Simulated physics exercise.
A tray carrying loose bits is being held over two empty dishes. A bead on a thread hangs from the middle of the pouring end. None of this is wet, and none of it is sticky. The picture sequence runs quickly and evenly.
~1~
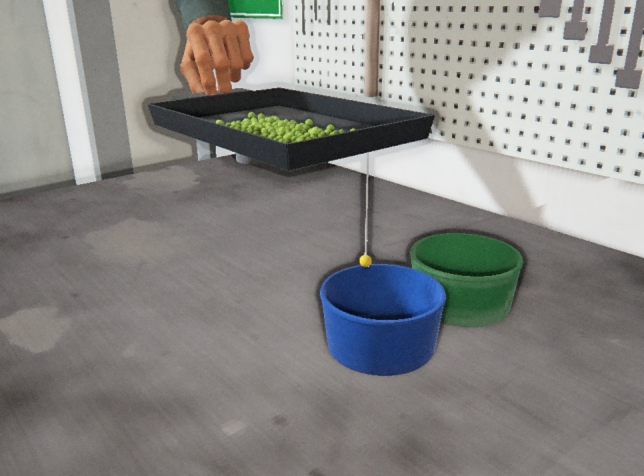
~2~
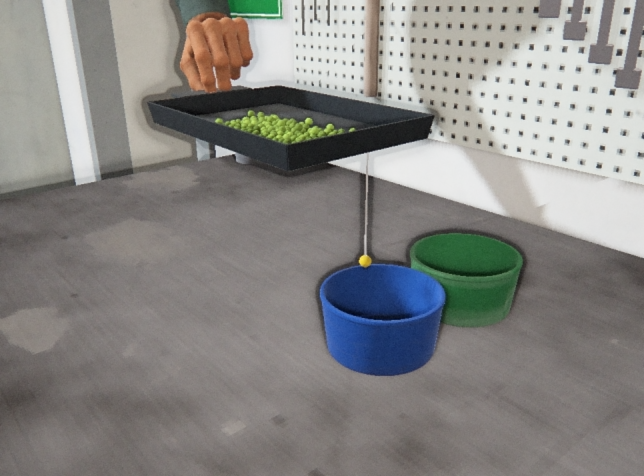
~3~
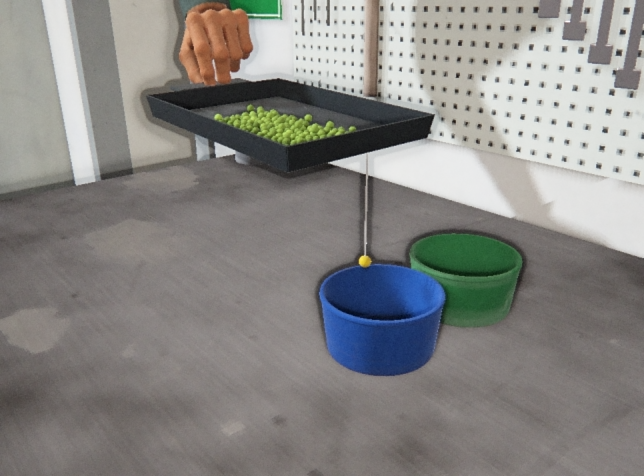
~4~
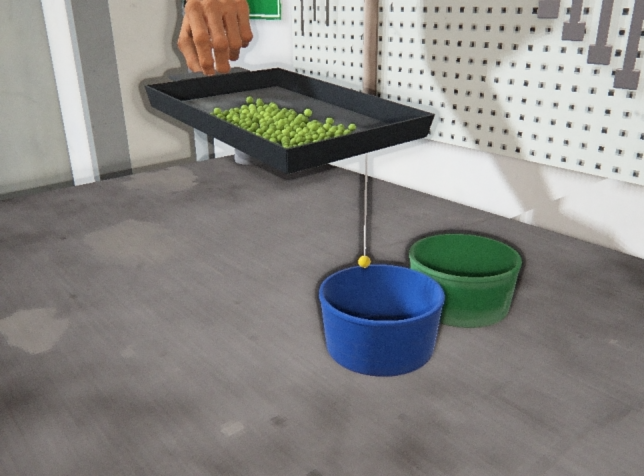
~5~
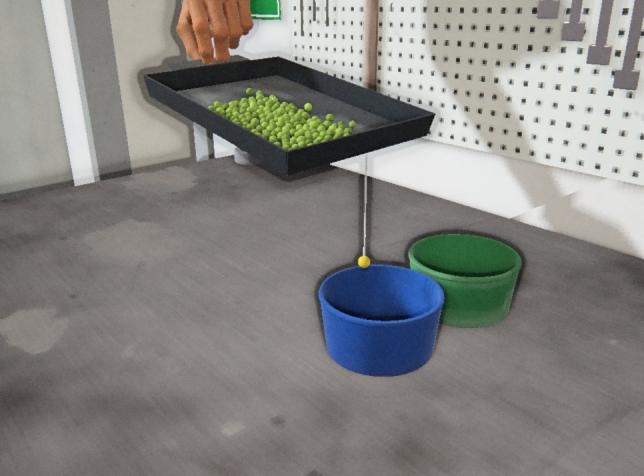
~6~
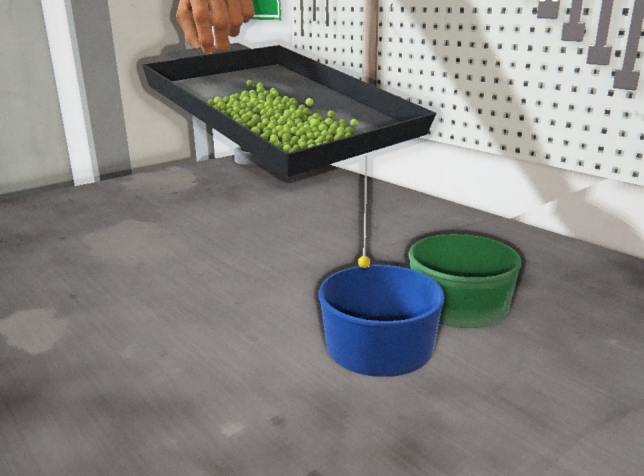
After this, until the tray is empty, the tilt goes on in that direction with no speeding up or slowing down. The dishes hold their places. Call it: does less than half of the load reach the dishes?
Yes.
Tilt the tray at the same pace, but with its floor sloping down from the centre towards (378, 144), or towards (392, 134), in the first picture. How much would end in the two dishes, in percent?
90 % and 70 %, roughly.
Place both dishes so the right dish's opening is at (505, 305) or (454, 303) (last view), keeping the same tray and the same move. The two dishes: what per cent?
Around 10 and around 50 per cent, in that order.
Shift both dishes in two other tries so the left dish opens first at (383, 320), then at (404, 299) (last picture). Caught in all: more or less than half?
Taking the places in turn, it's past half and then shy of half.
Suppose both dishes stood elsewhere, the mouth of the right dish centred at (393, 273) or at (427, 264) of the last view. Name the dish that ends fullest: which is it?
Try 1: The leftmost dish; try 2: The leftmost dish.
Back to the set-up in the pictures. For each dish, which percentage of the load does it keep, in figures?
Left dish 30 per cent; right dish 0 per cent.
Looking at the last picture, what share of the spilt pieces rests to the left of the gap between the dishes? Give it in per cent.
Close to 80 per cent of the spill, I think.
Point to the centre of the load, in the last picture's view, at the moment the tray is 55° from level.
Centre estimate: (309, 116).
Just after the last frame, tray tipped steeply; every one on the tray.
A moment on, tray tipped right over; roughly half on the tray; about a tenth in the left dish; just a few outside both; roughly a third in the air.
Further on, tray tipped past a quarter turn; roughly a third in the left dish; roughly two thirds outside both.
When it is over, tray tipped past a quarter turn; roughly a third in the left dish; not one in the right dish; roughly two thirds outside both.
